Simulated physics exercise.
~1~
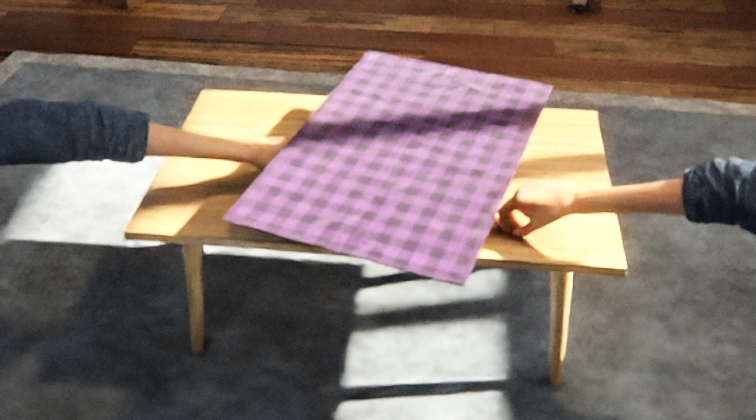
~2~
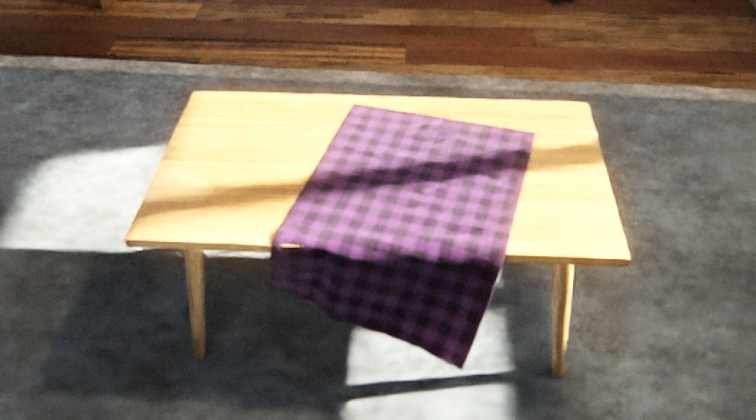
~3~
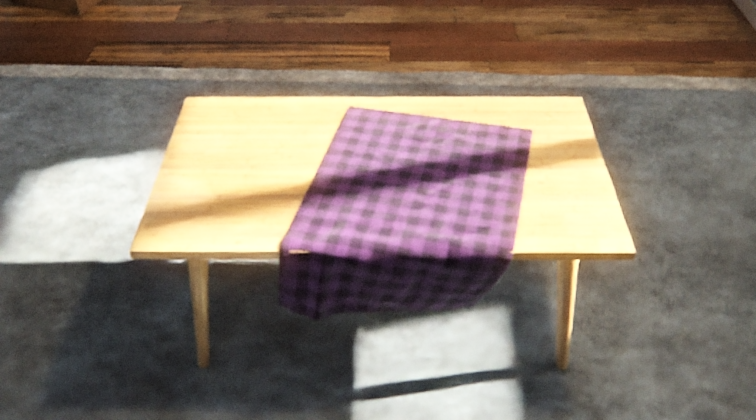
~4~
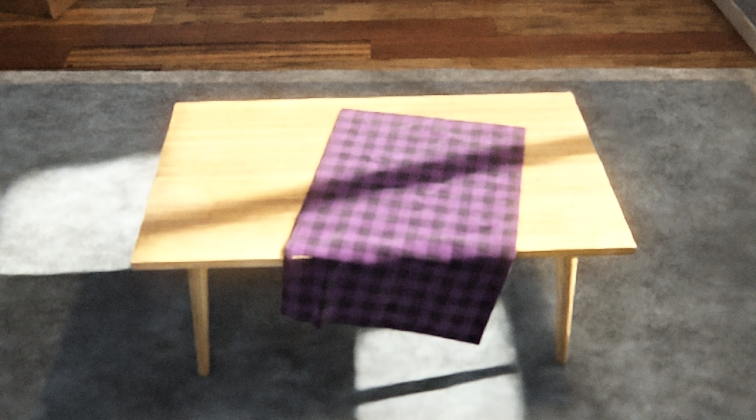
In the video, two hands hold a purple checked cloth over a light wooden table and let it go; its front part drops over the near edge, swings slightly, and hangs there while most of the cloth stays on the tabletop.
